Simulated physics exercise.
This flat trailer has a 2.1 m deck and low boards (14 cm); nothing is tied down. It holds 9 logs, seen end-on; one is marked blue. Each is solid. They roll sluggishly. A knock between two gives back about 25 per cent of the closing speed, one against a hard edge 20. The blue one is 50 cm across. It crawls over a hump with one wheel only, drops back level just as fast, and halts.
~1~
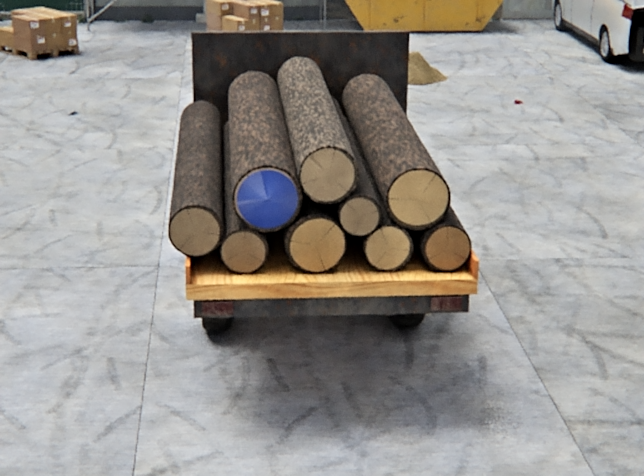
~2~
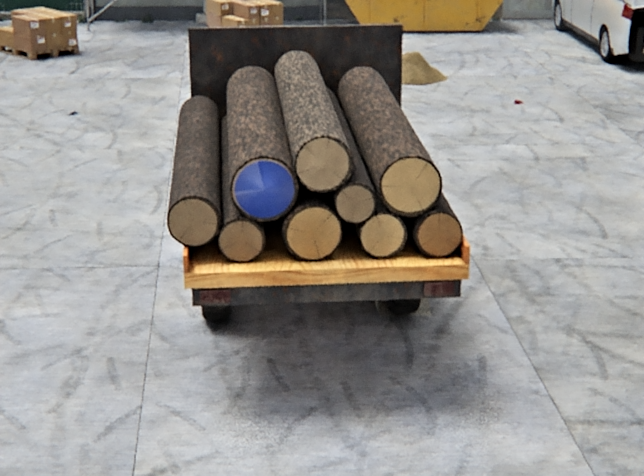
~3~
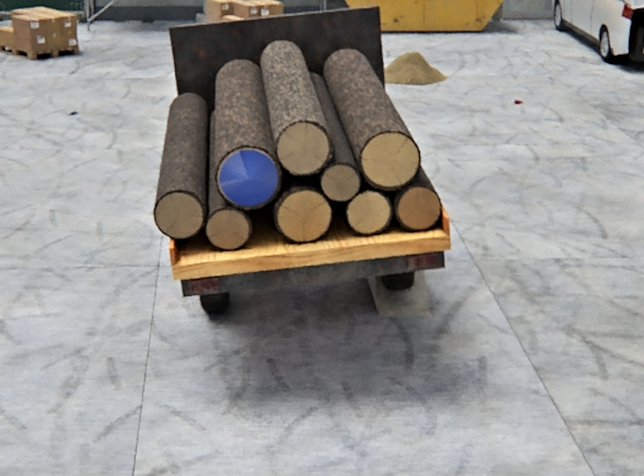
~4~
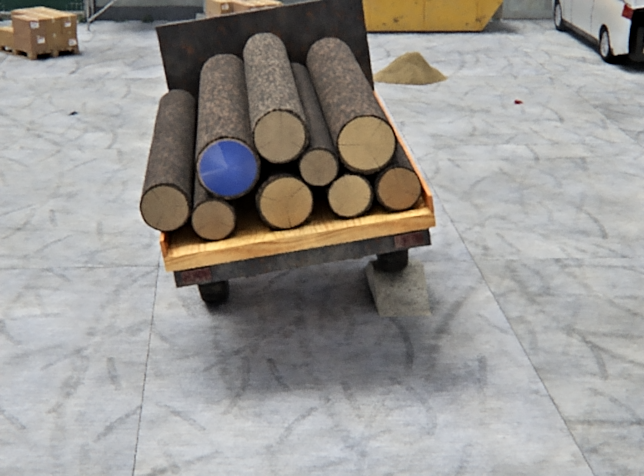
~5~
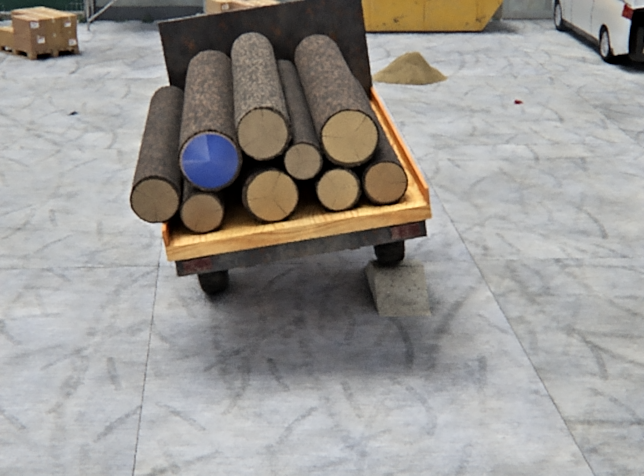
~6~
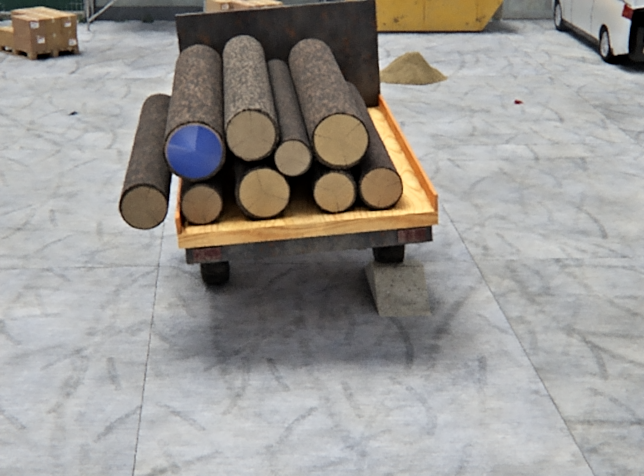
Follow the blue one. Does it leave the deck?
Blue goes over the edge.
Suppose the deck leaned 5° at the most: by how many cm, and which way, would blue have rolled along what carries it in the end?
Some 15 cm leftwards.
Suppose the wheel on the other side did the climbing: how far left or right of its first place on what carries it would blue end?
About 15 cm to the right.
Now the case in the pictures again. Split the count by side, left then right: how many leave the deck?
Left 3, right 0.
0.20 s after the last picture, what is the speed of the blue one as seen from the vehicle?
Near 1.0 m/s.
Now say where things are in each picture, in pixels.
Blue at (267, 200); 5 of the 9 make up the bottom layer, in the first frame.
Blue at (265, 190); the deck is a shade lower on the left, in the second frame.
Blue at (249, 179); the deck slopes 6° down to the left, in the third frame.
Blue at (228, 169); the deck slopes 9° down to the left, in the fourth frame.
Blue at (210, 161); the deck slopes 9° down to the left, in the fifth frame.
Blue at (195, 152); the deck slopes 5° down to the left, in the sixth frame.
Then, 0.2 s after the last picture, blue is dropping off the left side; 2 off so far.
Then, 0.3 s after the last picture, blue is dropping off the left side; 2 off so far.
Then, 0.5 s after the last picture, blue is dropping off the left side; 2 off so far.
At rest (3.6 s after the last picture), blue is down on the left; 3 off so far.
